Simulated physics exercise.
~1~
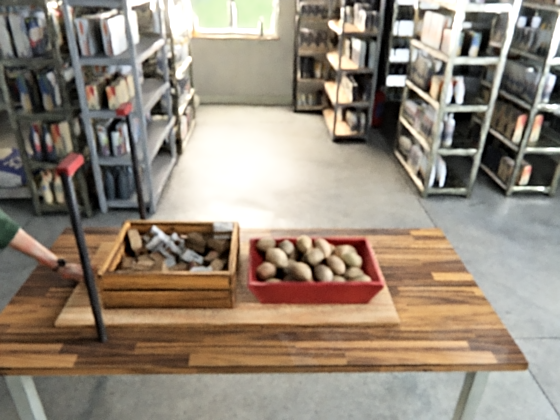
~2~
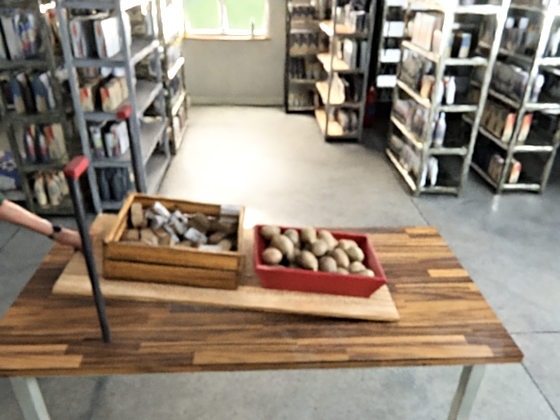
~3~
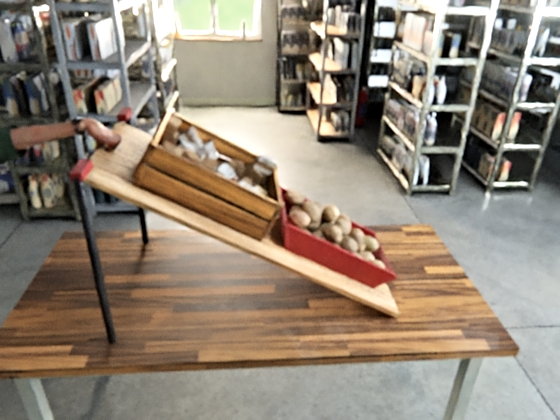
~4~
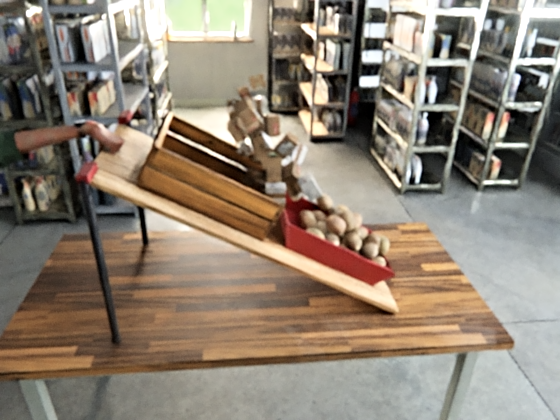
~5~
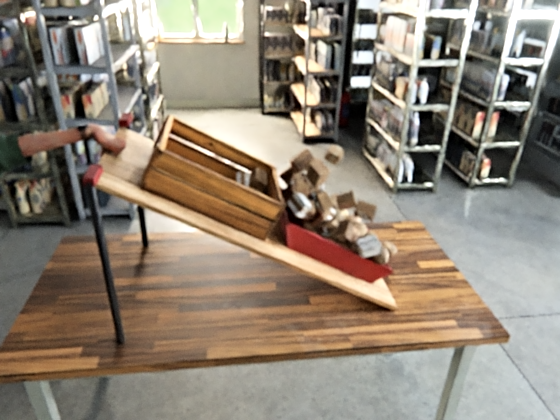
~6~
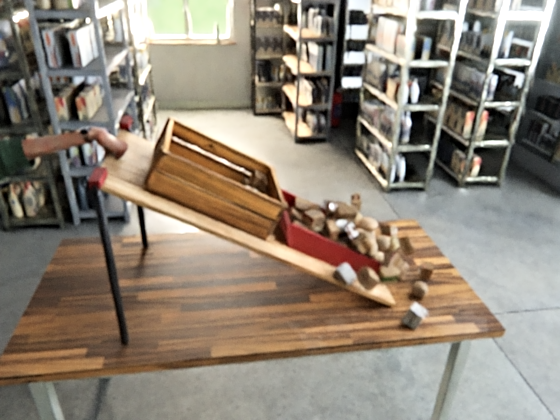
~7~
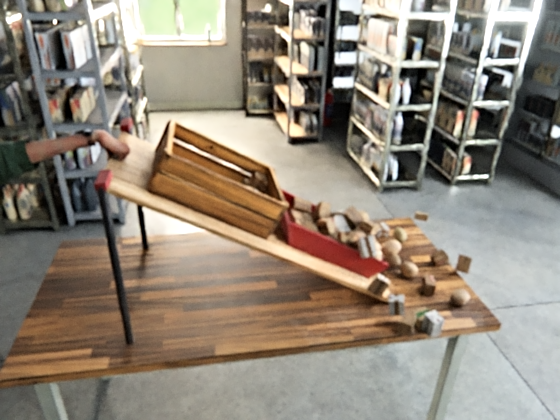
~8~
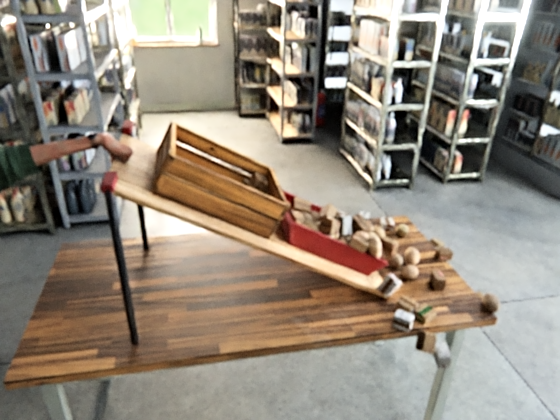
A wooden tray of small brown and grey parcels and a red tray of potatoes sit side by side on a pale board, on a striped wooden table in a room of bookshelves, seen from slightly above. A hand at the left jerks the board's left end up, and it stops in a steep tilt towards the right, near dark posts. Most of the parcels fly out of the wooden tray in a clump and crash onto the potatoes. Parcels and some potatoes spill over the red tray's lower end and scatter across the table's right side. The board stays tilted, both trays still on it, the wooden one looking nearly empty.
